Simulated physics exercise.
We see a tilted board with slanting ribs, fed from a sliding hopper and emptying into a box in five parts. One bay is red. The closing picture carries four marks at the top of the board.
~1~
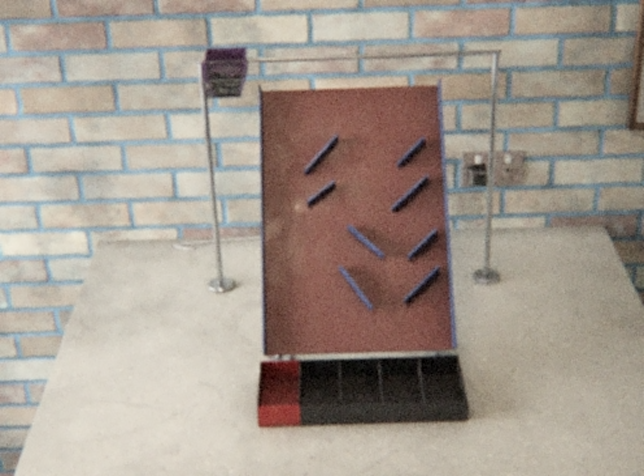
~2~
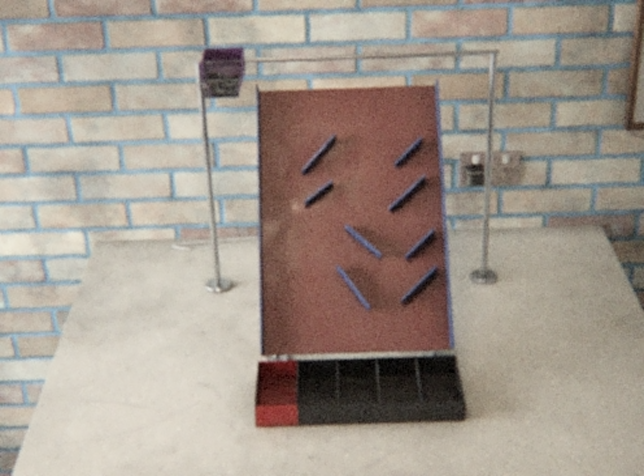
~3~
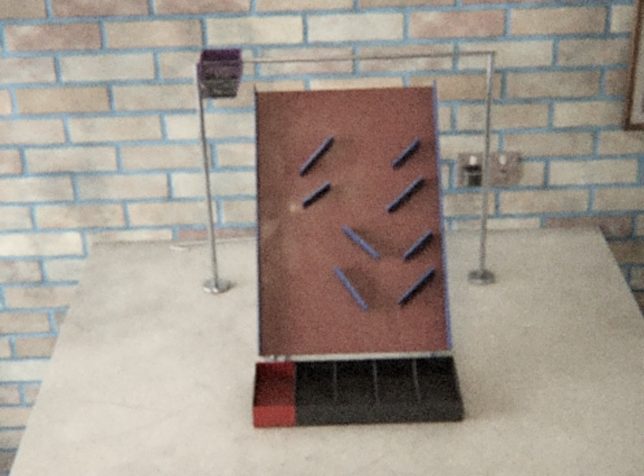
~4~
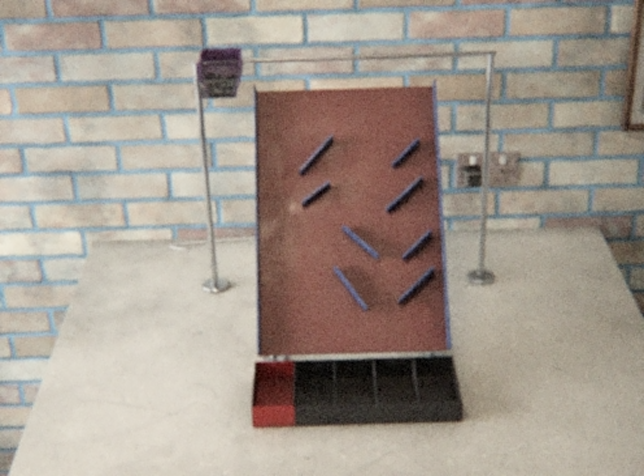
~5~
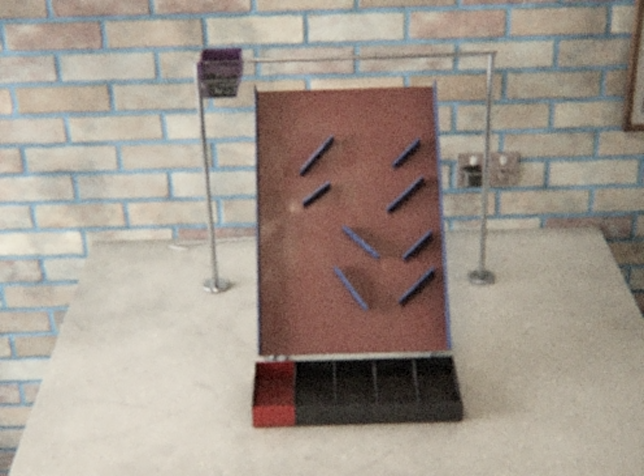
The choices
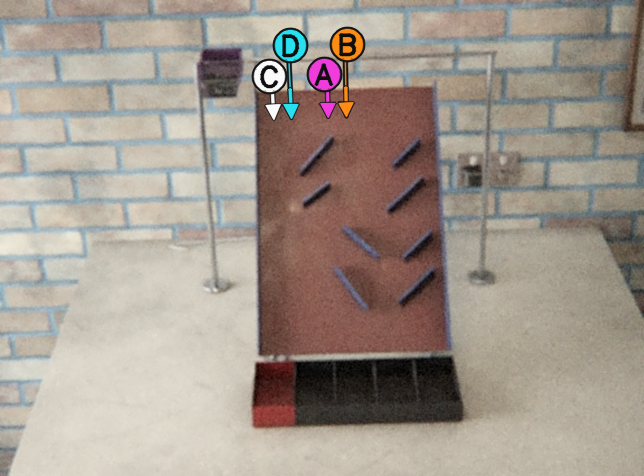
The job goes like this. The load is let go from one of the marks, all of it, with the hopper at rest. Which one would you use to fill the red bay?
Take D.
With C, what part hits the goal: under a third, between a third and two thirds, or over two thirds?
Over two thirds.
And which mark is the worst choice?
That is mark B.
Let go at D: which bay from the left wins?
It is the first one.
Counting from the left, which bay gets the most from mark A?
It is the first one.
On the marked copy, mark A meets the board at (328, 112); mark B meets the board at (346, 111); mark C meets the board at (273, 114); mark D meets the board at (291, 113).
Choosing A, about two thirds in the red bay, about a third in other bays.
Choosing B, a small part in the red bay, most in other bays.
Choosing C, most in the red bay, a small part in other bays, a small part outside the box.
Choosing D, nearly all in the red bay, a small part in other bays.
